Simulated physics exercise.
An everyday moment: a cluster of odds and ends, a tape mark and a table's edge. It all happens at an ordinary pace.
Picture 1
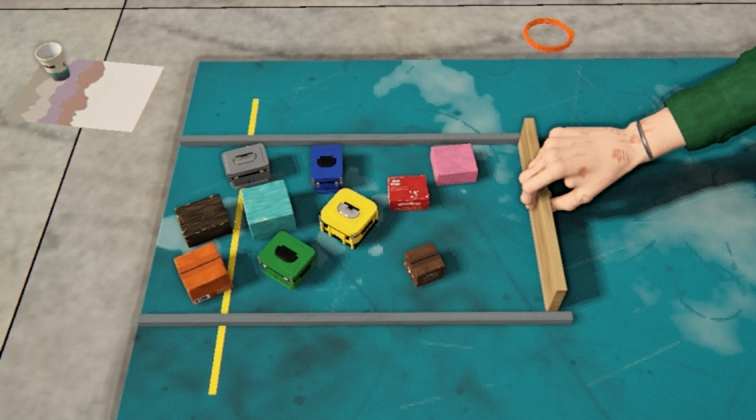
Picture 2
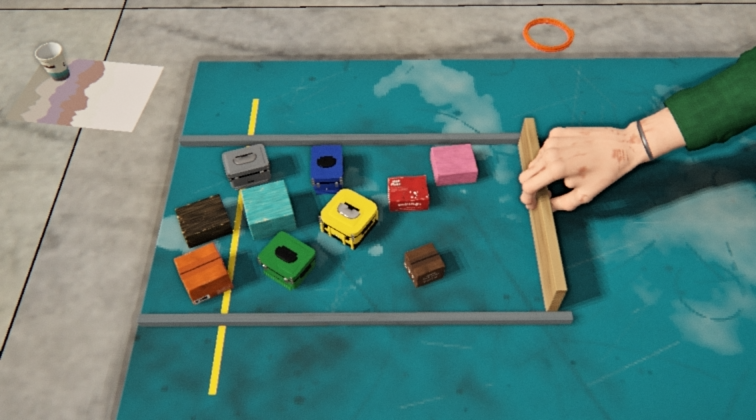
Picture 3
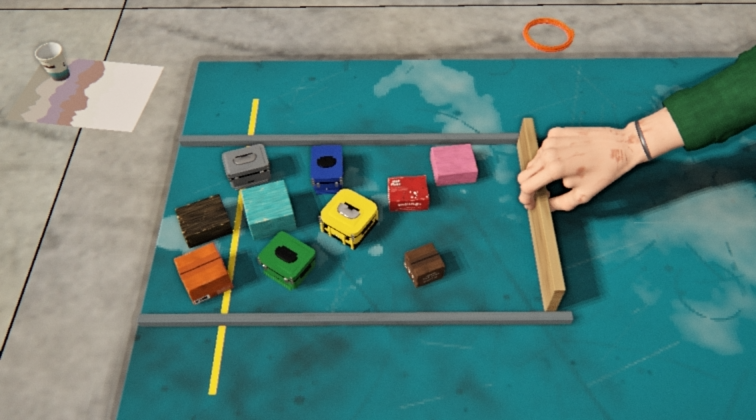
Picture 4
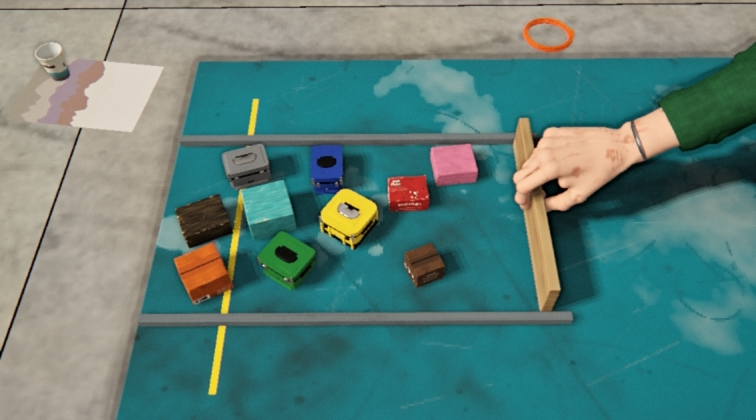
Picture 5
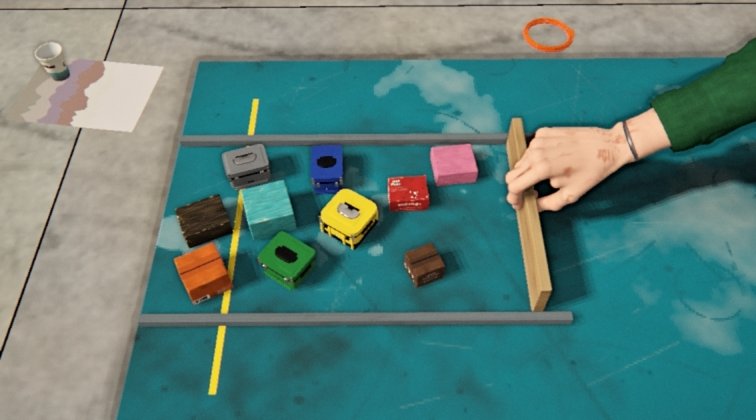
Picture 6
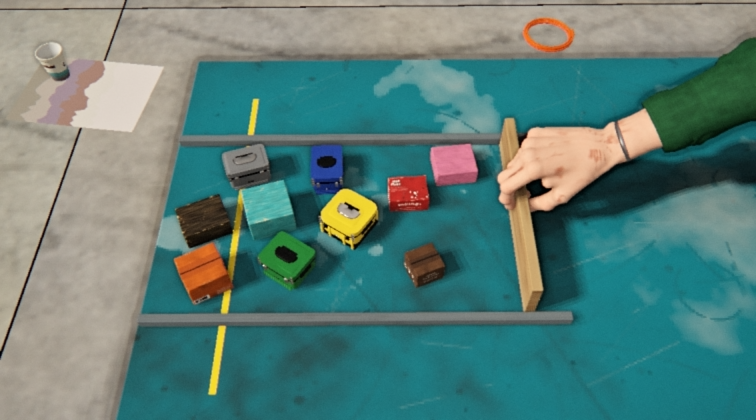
A hand in a green sleeve grips an upright wooden board at the right of a teal tabletop, seen from above at an angle. Between two grey rails sit small boxes and cases: black, orange, grey and turquoise near a yellow tape line at left, green, blue and yellow mid-table, red, pink and brown nearer the board. The hand slides the board slightly left; everything else stays still.
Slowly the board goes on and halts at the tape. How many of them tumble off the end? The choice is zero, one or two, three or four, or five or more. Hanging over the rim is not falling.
Here the number that fall off is three or four.
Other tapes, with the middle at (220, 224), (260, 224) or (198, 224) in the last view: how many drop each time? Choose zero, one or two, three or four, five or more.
The falls would be three or four; 1 or 2; at least five.
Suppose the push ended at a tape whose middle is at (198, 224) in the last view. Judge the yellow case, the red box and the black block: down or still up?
The yellow case does not fall; the red box survives; the black block comes down.
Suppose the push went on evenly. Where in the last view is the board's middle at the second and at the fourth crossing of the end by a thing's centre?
About (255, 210), then (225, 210).
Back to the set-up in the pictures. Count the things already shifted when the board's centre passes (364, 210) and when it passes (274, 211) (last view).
The counts are 5 and 10.
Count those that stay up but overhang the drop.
The number is 1.
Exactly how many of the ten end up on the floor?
It comes to 3.
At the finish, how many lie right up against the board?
It touches 4.
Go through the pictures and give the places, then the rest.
Black block (204, 221); orange box (204, 274); grey case (247, 167); board (540, 209); tape (237, 224), in the first picture.
Orange box (204, 274); brown box (424, 265), in the second picture.
Grey case (247, 167); board (538, 209), in the third picture.
Black block (204, 221); turquoise block (269, 210), in the fourth picture.
Orange box (204, 274); green case (288, 261), in the fifth picture.
Black block (204, 221); orange box (204, 274); grey case (247, 167); board (519, 209); tape (237, 224), in the sixth picture.
Soon after, none off yet; black block at rest near (204, 221); orange box at rest near (204, 274); grey case at rest near (247, 167).
At rest, the number that fall off is three or four; fallen, grey case, orange box and black block.
